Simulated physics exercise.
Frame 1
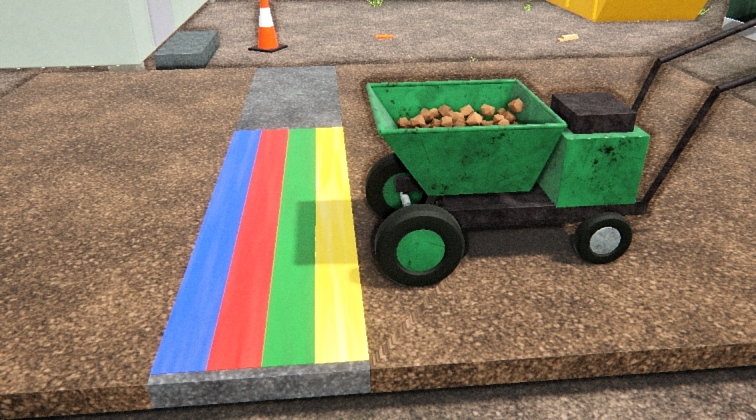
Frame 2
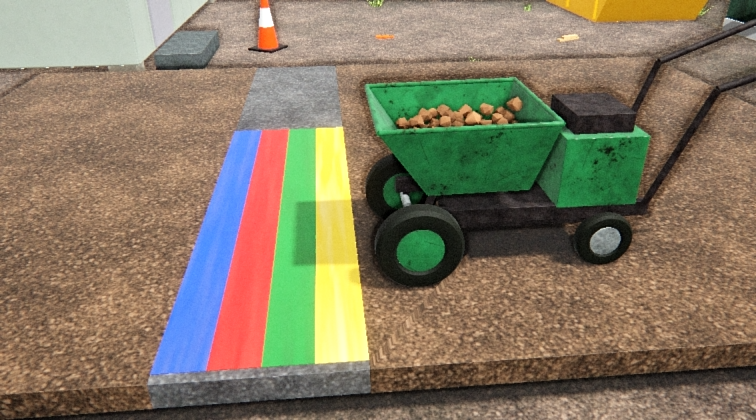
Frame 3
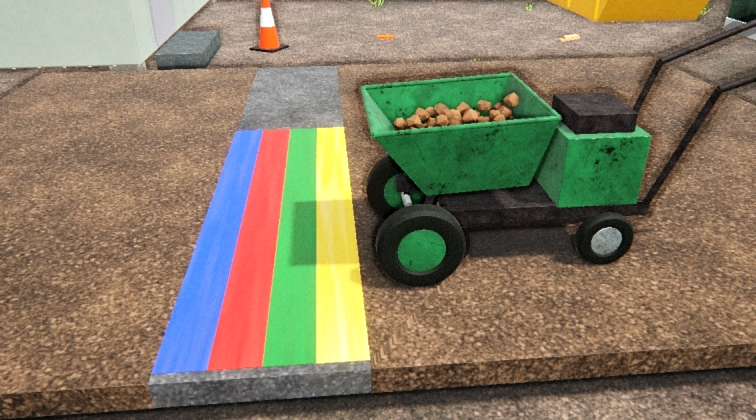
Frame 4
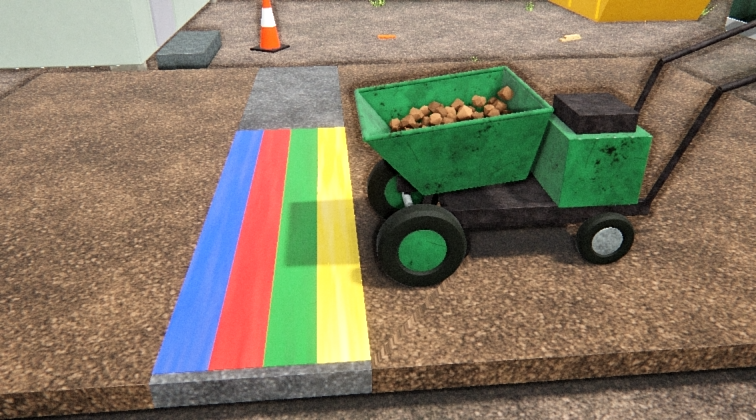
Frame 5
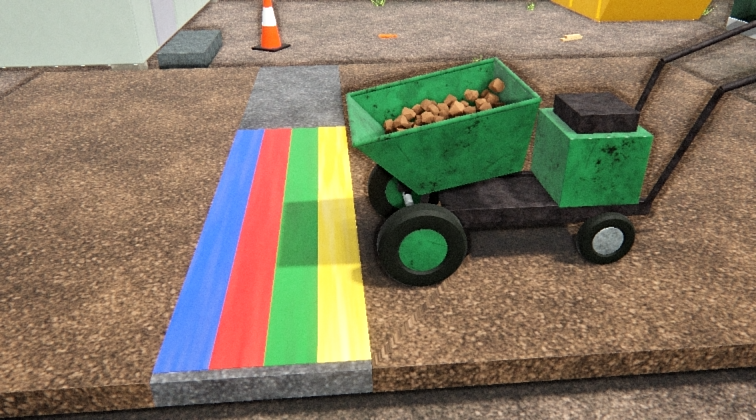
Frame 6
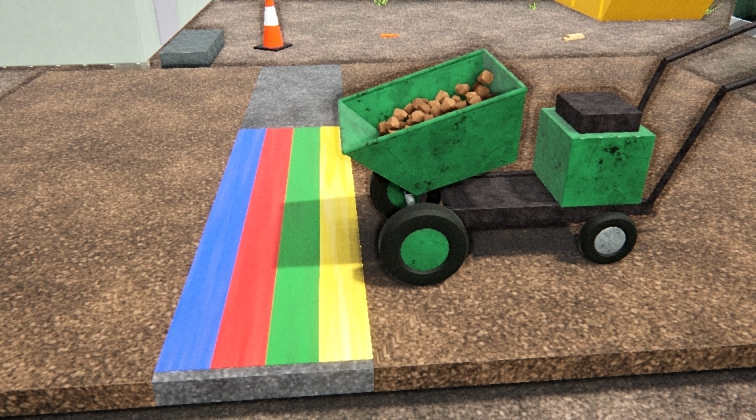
The green skip of a small barrow, loaded with brown clods, sits level at first beside blue, red, green and yellow bands on the ground. It then tilts gradually to the left, its front lip dipping and its back end rising, while the clods stay inside and the wheels stay in place.
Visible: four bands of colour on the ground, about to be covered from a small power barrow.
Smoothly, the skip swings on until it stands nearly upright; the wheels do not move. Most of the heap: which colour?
Colour: Red.
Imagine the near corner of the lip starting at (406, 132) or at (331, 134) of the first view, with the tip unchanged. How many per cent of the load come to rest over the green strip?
Position 1: Near 30 %; position 2: Near 0 %.
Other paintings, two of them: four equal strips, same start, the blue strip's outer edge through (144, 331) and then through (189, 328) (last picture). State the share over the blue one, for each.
Near 20 in a hundred and near 30 in a hundred.
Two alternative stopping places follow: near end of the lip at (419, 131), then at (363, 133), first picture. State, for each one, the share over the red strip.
Okay, so the first one ends at 30 % and the second at 40 %.
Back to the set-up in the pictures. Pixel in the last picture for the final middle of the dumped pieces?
Roughly at (248, 250).
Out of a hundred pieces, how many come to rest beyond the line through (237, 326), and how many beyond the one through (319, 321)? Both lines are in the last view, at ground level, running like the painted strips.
The first comes to 50 %, the second to 90 %.
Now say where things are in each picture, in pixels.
In the first picture, lip of the skip at (381, 133), level; top of the load at (455, 133), clay clods; yellow strip at (340, 316); green strip at (291, 319); red strip at (242, 322); blue strip at (192, 325).
In the second picture, lip of the skip at (379, 133), level; top of the load at (453, 133).
In the third picture, lip of the skip at (374, 136), tipped barely; top of the load at (450, 131).
In the fourth picture, lip of the skip at (366, 140), tipped a little; top of the load at (481, 127).
In the fifth picture, lip of the skip at (355, 145), tipped a little; top of the load at (473, 122).
In the sixth picture, lip of the skip at (344, 153), tipped clearly; top of the load at (475, 104); yellow strip at (344, 315); green strip at (295, 318); red strip at (246, 320); blue strip at (196, 323).
Soon after the last picture, skip tipped steeply; all in the skip.
A little later, skip tipped right over; nearly all in the skip; a stray few over the green strip; a small part over the red strip.
Later still, skip tipped right over; about a quarter in the skip; a small part over the green strip; about a third over the red strip; about a quarter over the blue strip; a small part off the paint.
At rest, skip tipped right over; a small part in the skip; none over the yellow strip; about a quarter over the green strip; about a third over the red strip; about a quarter over the blue strip; a small part off the paint.
